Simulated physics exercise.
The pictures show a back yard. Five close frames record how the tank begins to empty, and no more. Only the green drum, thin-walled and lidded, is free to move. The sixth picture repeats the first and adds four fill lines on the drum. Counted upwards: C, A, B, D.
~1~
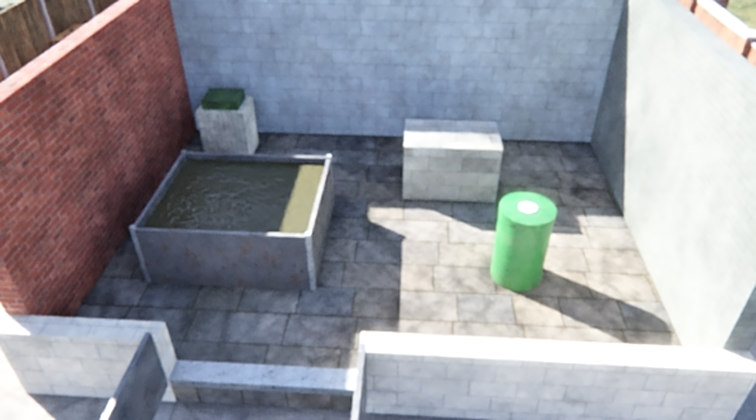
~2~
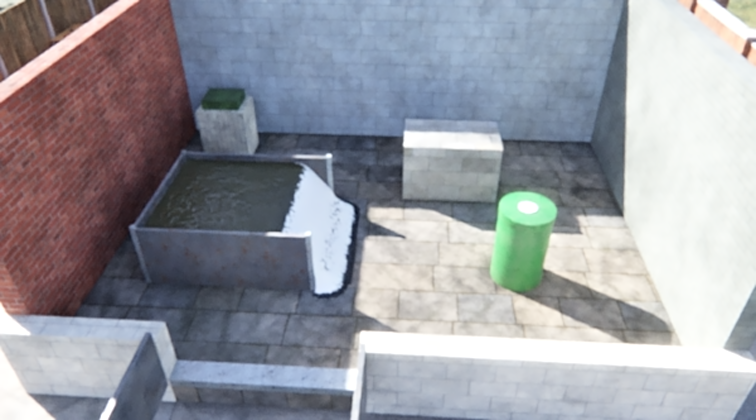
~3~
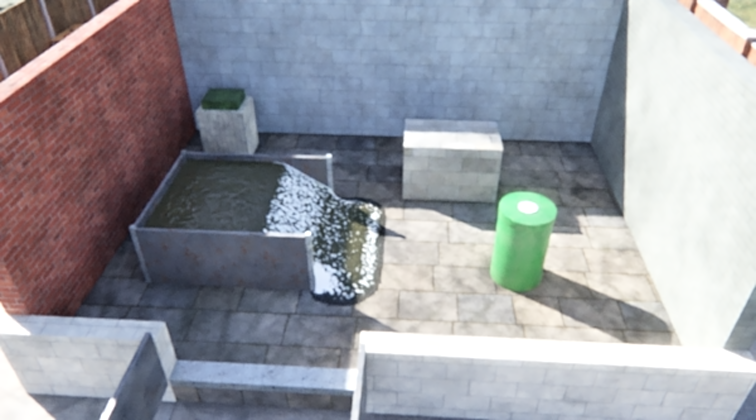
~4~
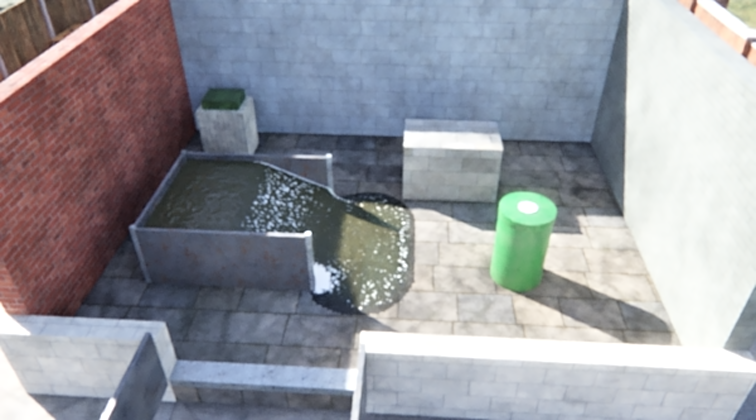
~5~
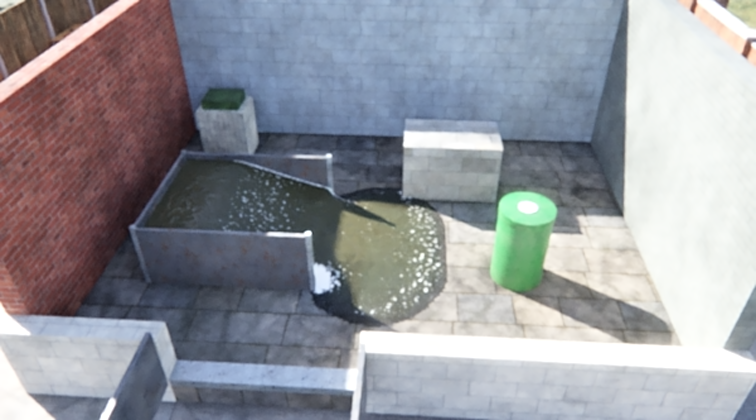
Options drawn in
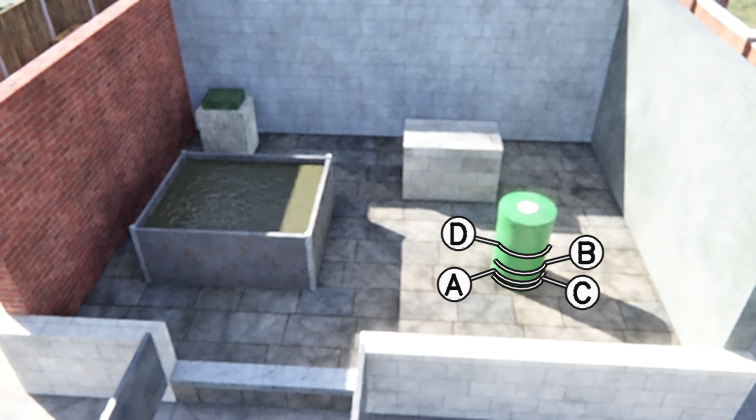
A paved back yard, enclosed by a red brick wall on the left and pale block walls behind and to the right, is seen from above. A grey tank of murky water sits at left, with a planted block behind it, a pale block near the back and a green drum at right. Water pours from the tank's open right side and spreads rightward across the paving, while the drum stays still.
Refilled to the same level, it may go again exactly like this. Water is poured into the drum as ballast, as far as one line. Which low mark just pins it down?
It is D.
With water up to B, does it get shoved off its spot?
Yes, it does.
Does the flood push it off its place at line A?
Yes, that goes wrong.
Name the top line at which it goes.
Line B.
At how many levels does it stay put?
One of the four.
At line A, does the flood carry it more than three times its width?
No.
On the marked copy, A at (521, 283); B at (523, 273); C at (520, 288); D at (526, 256); from the bottom up C, A, B, D.
For line A, it is pushed about twice its own width away.
For line B, it is pushed about its own width away.
For line C, it is pushed about 3 times its own width away.
For line D, it does not move.
